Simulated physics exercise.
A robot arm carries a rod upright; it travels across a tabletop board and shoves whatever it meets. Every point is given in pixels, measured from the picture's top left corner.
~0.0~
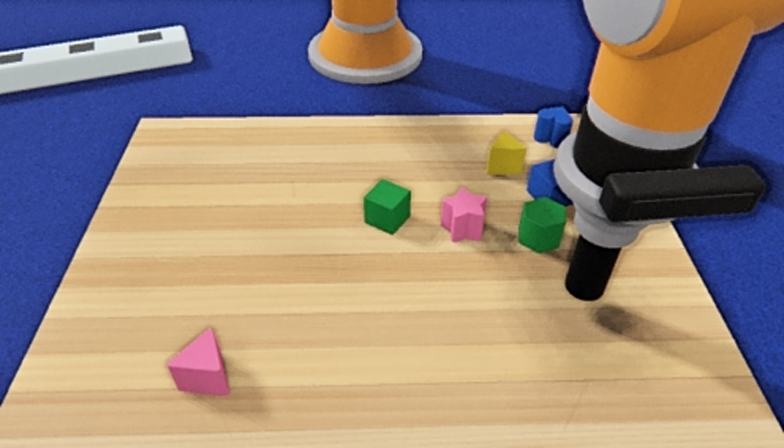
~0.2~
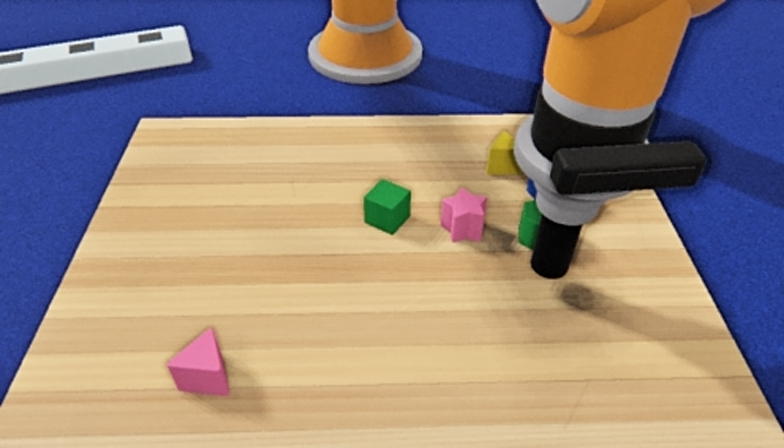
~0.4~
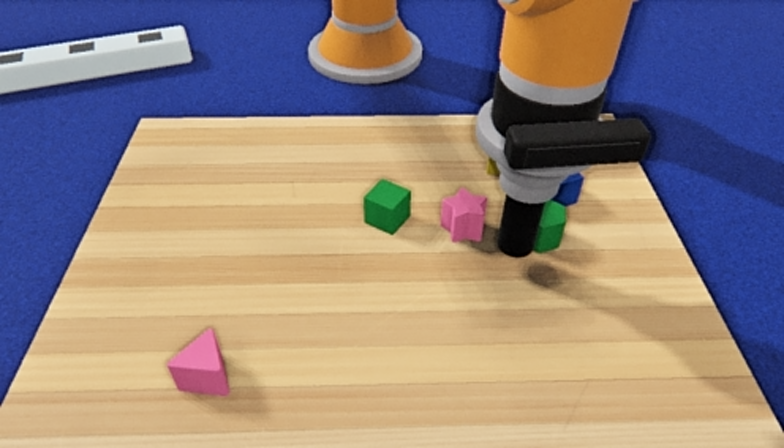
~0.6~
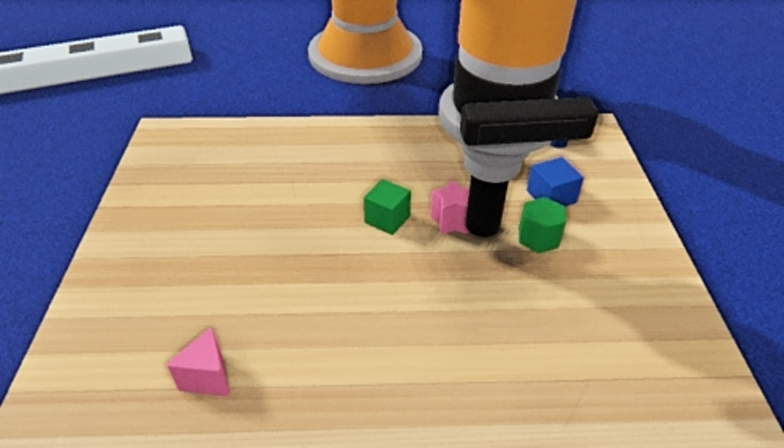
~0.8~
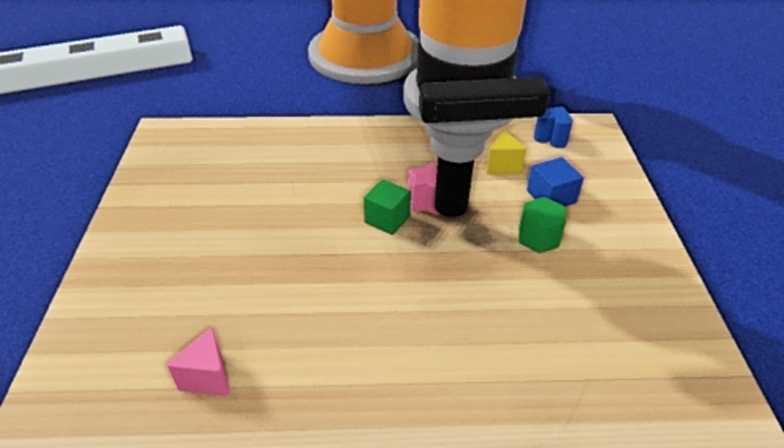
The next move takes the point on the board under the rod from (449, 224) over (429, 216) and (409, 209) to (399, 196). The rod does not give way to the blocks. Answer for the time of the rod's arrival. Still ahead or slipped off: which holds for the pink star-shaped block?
Answer: Still ahead.
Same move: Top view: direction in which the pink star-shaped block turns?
The answer is clockwise.
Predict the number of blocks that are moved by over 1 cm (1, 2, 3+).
Two blocks, no more.
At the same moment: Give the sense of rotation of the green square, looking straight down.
It spins anti-clockwise.
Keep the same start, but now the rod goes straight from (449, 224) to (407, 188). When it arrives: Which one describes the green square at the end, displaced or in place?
It barely shifts, if at all.
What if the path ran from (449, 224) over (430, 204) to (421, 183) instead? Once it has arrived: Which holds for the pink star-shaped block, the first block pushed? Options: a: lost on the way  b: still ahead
Choice b: Still ahead.
The first path, step by step. Halfway along, rod at (419, 195); green square at (380, 193); pink star-shaped block at (413, 166), turned 50° clockwise.
At the end, rod at (399, 179); green square at (371, 190), turned 40° anticlockwise; pink star-shaped block at (405, 151), turned 70° clockwise; green hexagonal block in place.
